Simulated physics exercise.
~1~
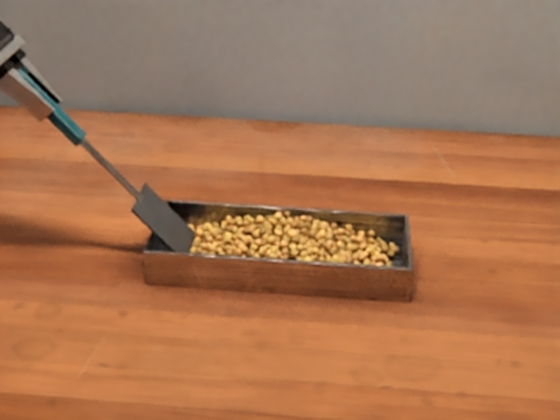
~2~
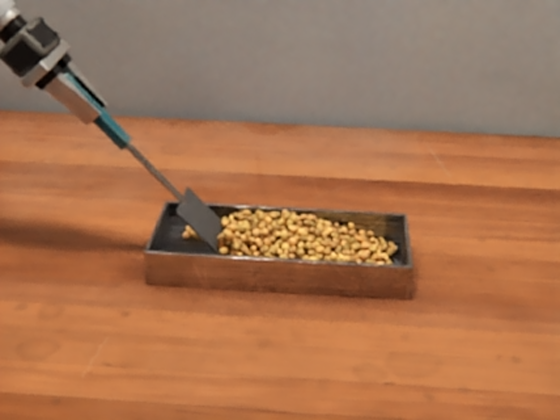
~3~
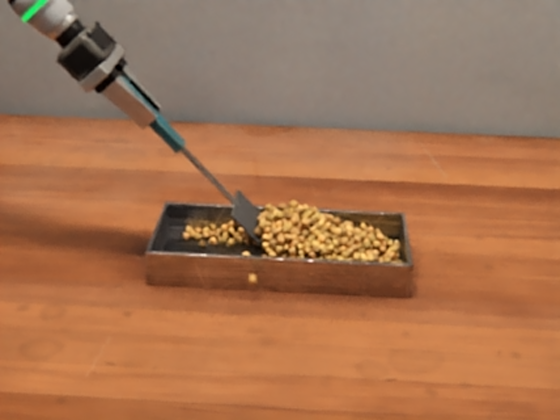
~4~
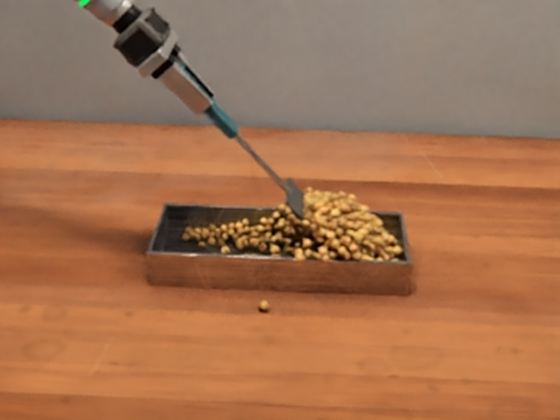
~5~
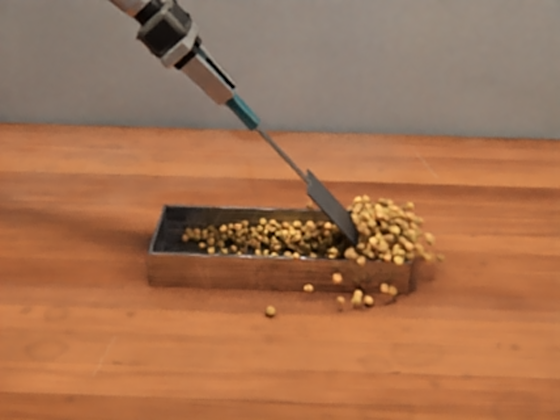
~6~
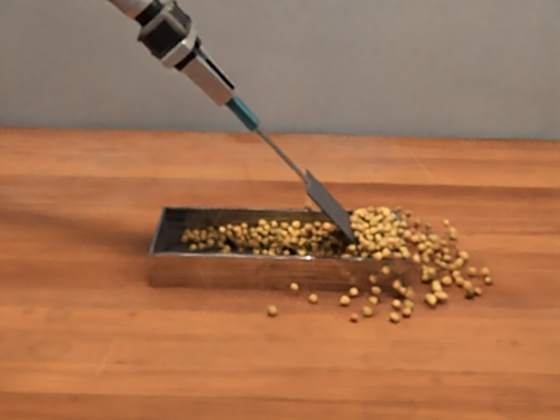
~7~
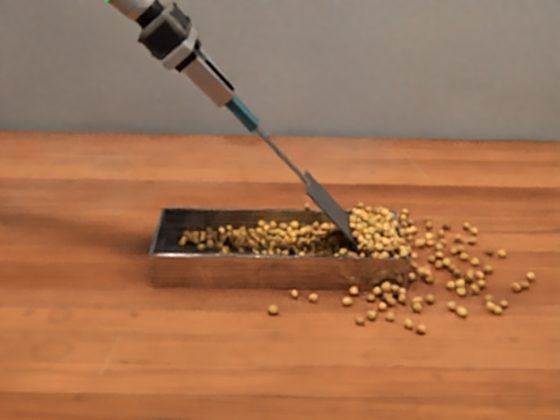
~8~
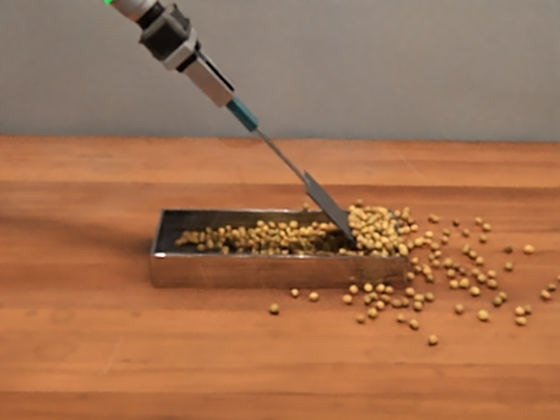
On a wooden tabletop before a plain grey wall, seen from slightly above, a long, shallow metal tray holds a layer of golden dried chickpeas. A robot arm reaches in from the upper left, its dark, flat spatula blade resting at the tray's left end. The blade pushes right through the chickpeas, heaping them ahead of it while some slip behind and one drops over the front edge. Near the right end it stops, and the heap spills over the rim. Loose chickpeas scatter rightward across the table, while most remain in the tray around the still blade.
